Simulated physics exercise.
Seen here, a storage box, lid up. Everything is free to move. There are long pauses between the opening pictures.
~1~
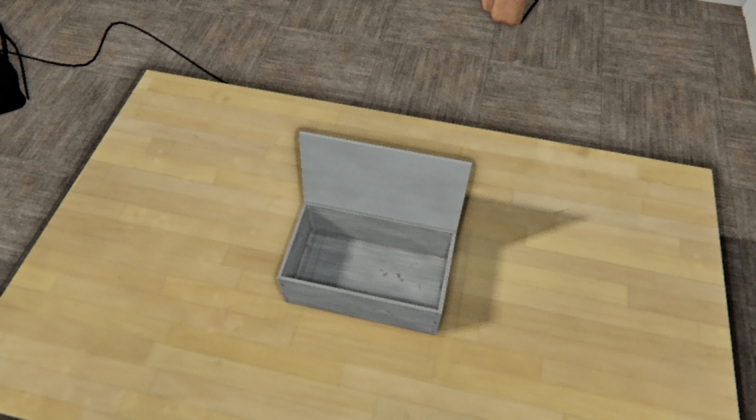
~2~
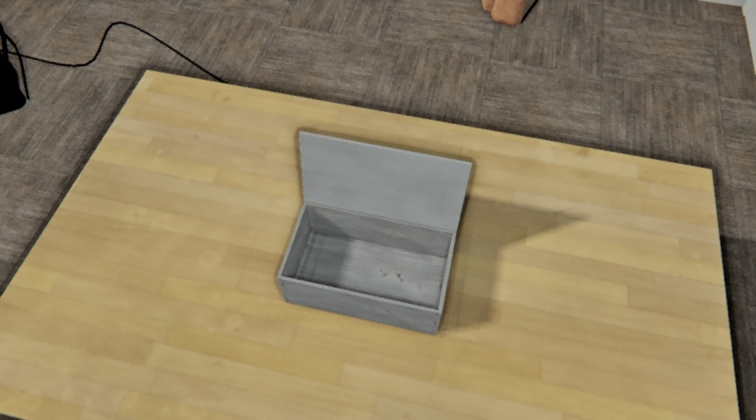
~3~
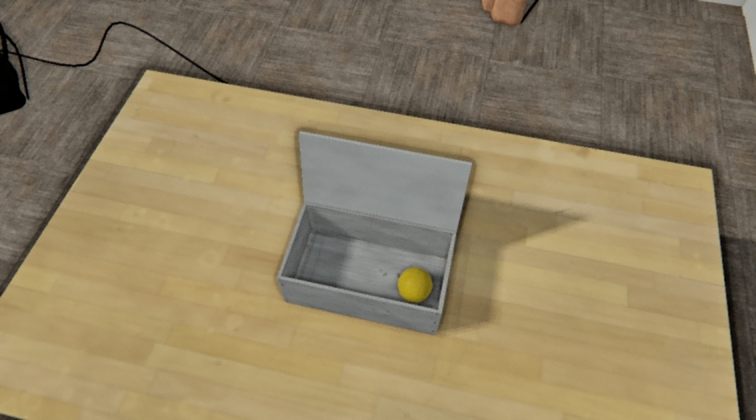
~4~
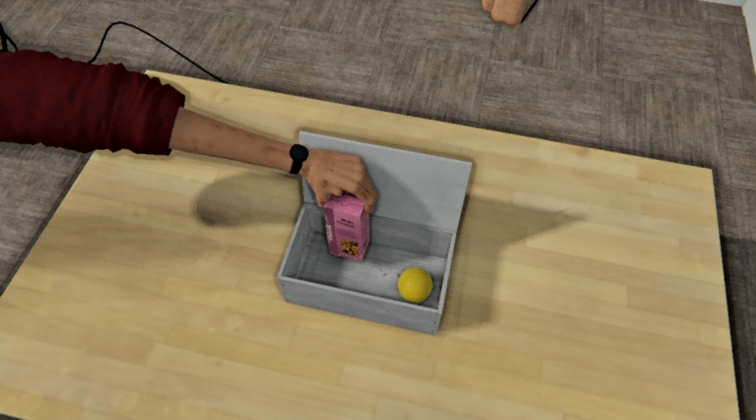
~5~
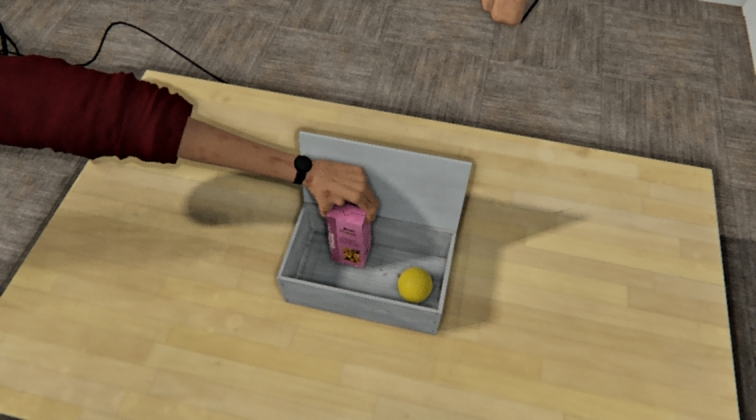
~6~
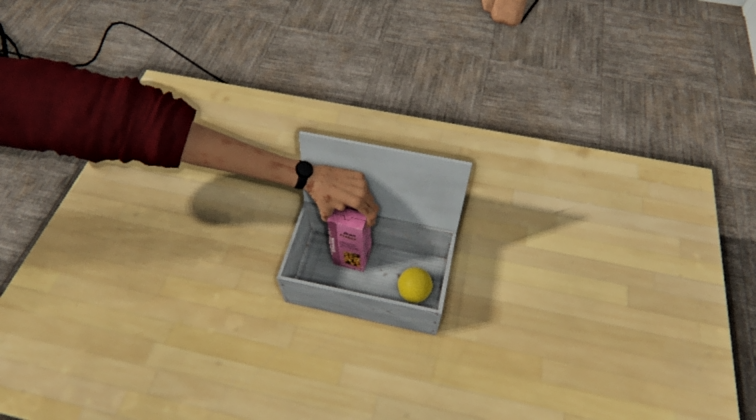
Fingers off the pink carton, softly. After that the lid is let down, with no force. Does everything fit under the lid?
Outcome: The lid will not close.
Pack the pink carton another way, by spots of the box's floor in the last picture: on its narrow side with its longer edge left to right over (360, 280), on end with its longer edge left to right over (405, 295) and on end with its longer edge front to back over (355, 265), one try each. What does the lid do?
In the first case it shuts flat; in the second case it shuts flat; in the third case it will not close.
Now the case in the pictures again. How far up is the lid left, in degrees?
About 25°.
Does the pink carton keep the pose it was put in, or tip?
The pink carton ends up tilted.
Then, 1.20 s past the last view, lid starting down.
Then, 1.80 s past the last view, lid 56° above the rim; pink carton rocked 11° from its first pose near (348, 243).
Then, 2.10 s past the last view, lid 35° above the rim; pink carton rocked 30° from its first pose near (344, 257).
Finally, lid 23° above the rim; down or leaning hard in the box, pink carton; yellow lemon still in place. Final places as the last picture's camera would see them, pink carton near (339, 265).
